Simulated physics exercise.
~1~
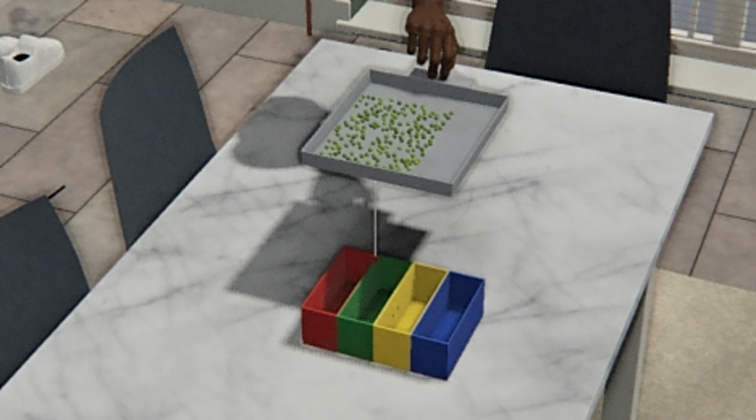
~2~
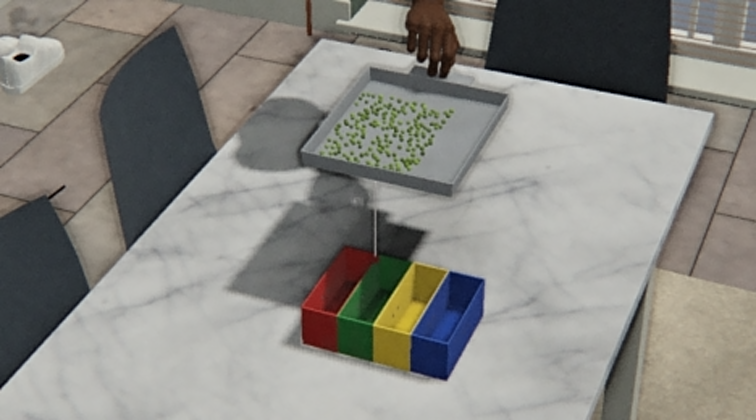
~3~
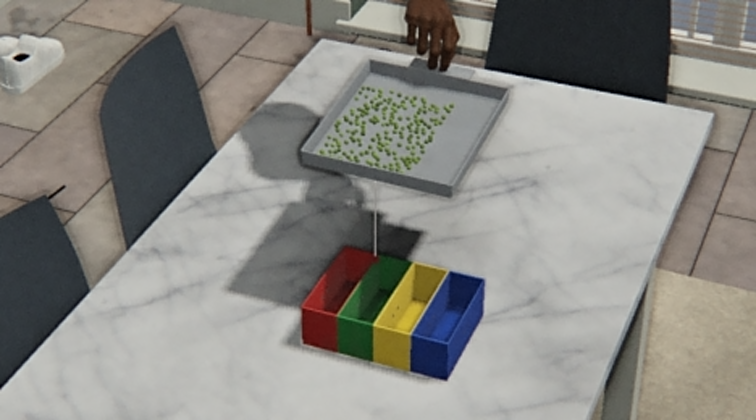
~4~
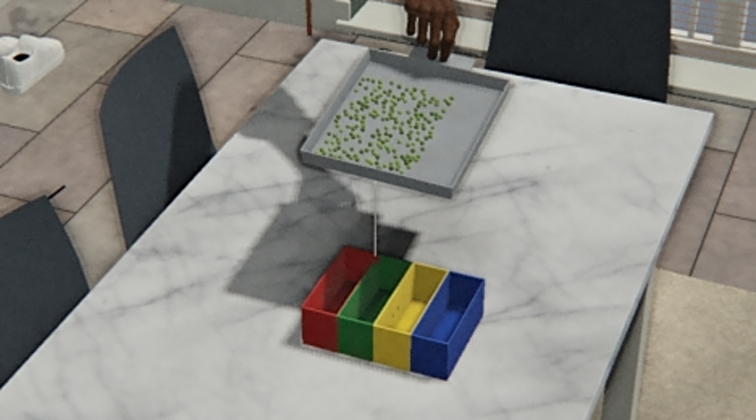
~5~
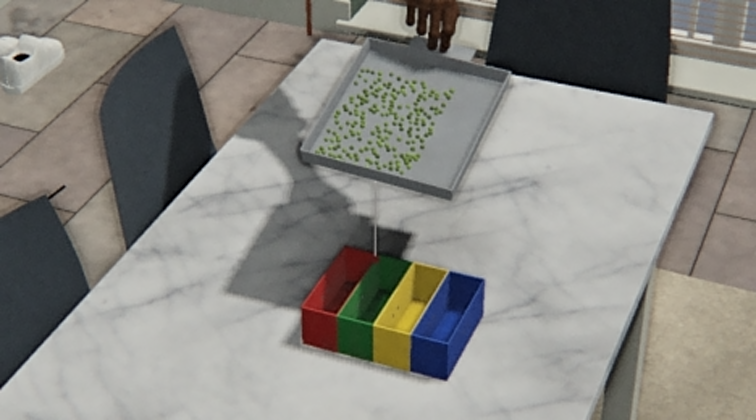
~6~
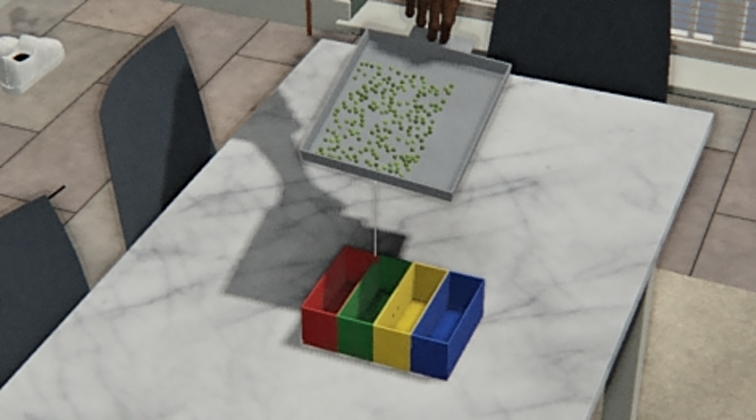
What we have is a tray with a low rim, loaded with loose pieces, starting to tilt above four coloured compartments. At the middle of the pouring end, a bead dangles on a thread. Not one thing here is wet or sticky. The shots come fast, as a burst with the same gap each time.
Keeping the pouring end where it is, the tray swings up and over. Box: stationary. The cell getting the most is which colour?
It is yellow.
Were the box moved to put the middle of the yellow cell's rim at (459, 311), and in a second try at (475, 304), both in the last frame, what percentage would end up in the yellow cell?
It comes to roughly 10 per cent in one try and roughly 0 per cent in the next.
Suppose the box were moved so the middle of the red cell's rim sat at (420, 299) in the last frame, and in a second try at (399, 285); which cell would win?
Well, the first time it's that red cell, and the second time it's green.
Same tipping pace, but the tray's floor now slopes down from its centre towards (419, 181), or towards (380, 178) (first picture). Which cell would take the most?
First try: That yellow cell; second try: Red.
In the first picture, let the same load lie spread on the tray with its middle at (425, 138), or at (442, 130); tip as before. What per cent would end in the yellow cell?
Close to 40 and close to 40 per cent.
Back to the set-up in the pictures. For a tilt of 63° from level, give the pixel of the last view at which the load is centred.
Near (389, 174).
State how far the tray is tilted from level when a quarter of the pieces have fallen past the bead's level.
115°, roughly.
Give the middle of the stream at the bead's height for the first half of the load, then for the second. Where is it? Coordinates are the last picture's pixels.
It passes near (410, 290) first and then near (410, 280).
Soon, tray tipped steeply; nearly all on the tray; a stray few in the blue cell; a stray few falling or outside the box.
A while on, tray tipped past a quarter turn; nearly all on the tray; a stray few in the blue cell; a stray few in the yellow cell; a small part falling or outside the box.
Towards the end, tray tipped past a quarter turn; about a third in the yellow cell; about a quarter in the blue cell; about a quarter in the green cell; a small part in the red cell; a stray few falling or outside the box.
Finally, tray tipped past a quarter turn; about a third in the yellow cell; about a quarter in the blue cell; about a quarter in the green cell; a small part in the red cell; a stray few outside the box.
